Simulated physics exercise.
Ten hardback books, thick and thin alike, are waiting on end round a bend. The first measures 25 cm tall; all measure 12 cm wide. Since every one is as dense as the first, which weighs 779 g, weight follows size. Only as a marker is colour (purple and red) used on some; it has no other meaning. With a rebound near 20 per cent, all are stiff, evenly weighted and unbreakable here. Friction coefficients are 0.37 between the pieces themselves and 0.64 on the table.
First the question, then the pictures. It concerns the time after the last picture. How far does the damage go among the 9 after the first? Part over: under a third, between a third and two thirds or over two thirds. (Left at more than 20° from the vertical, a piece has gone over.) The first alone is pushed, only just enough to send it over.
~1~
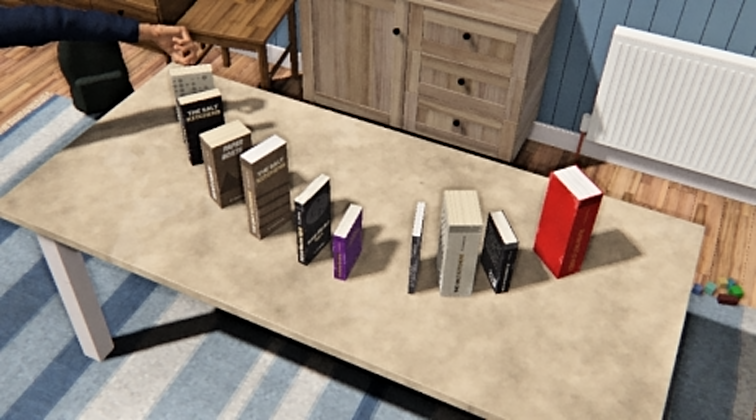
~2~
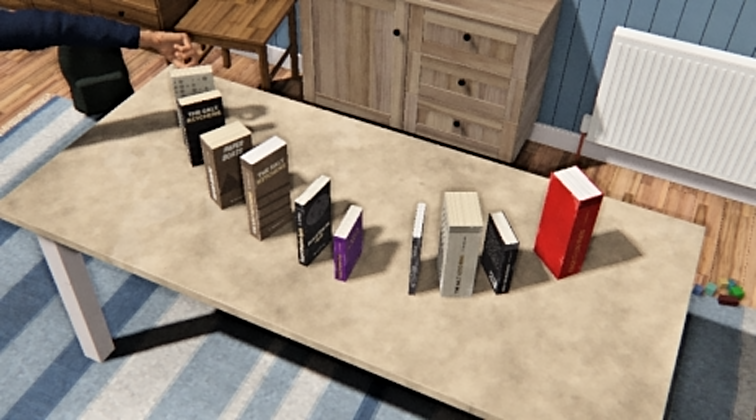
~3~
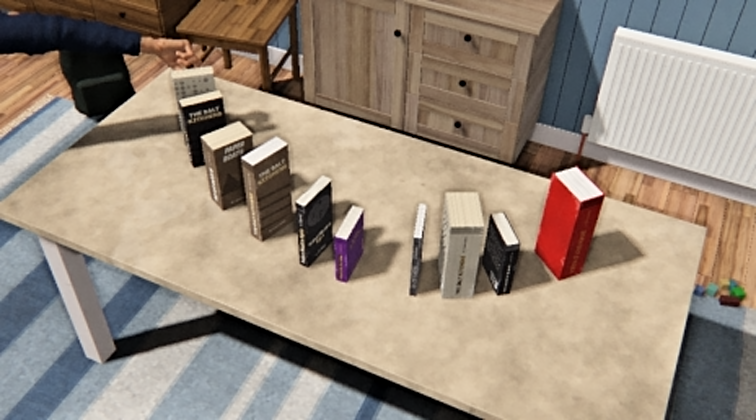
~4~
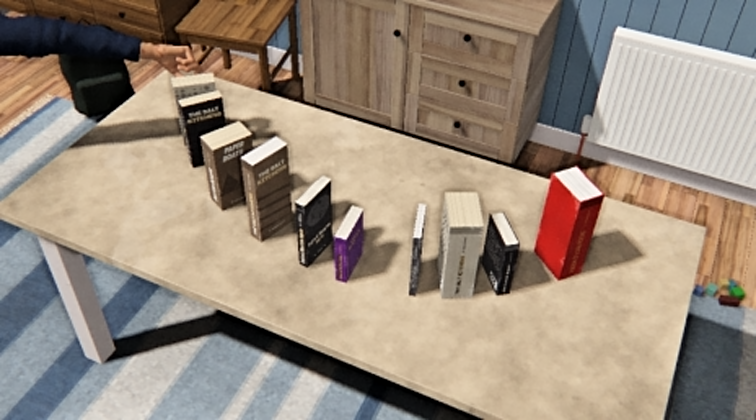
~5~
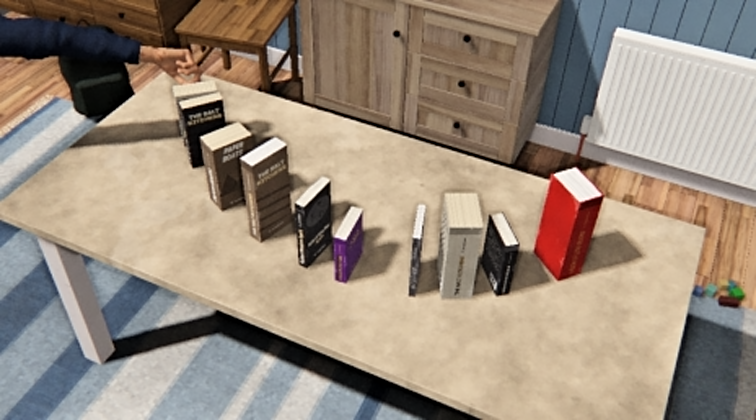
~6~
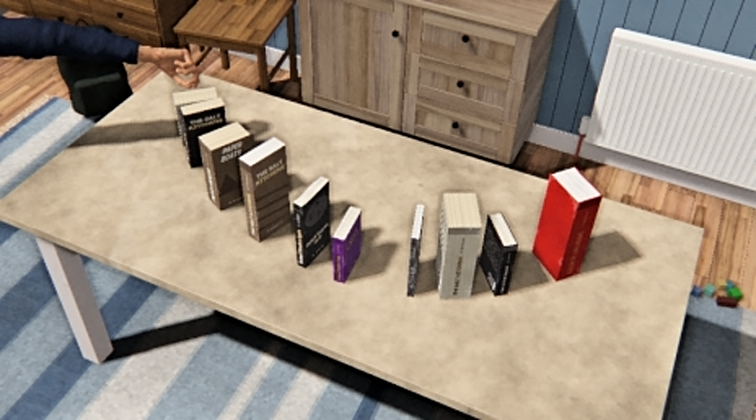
Result - one to two thirds of the others.
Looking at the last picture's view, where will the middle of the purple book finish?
Around (380, 272).
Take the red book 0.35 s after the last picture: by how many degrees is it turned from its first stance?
I'd estimate close to 0°.
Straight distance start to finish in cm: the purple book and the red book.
Displacement in cm - purple: 10; red: 0.
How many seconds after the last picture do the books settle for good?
Somewhere near 2.0 seconds.
Then, 0.35 s on from the sixth picture, 2 of the 9 other books over.
Then, 0.69 s on from the sixth picture, 5 of the 9 other books over; purple book tipped 41°.
Finally, 5 of the 9 other books over; purple book lying flat; red book unmoved. That is 56 per cent. Four left standing. Seen by the last camera, middles, purple book near (380, 272), red book near (565, 225).
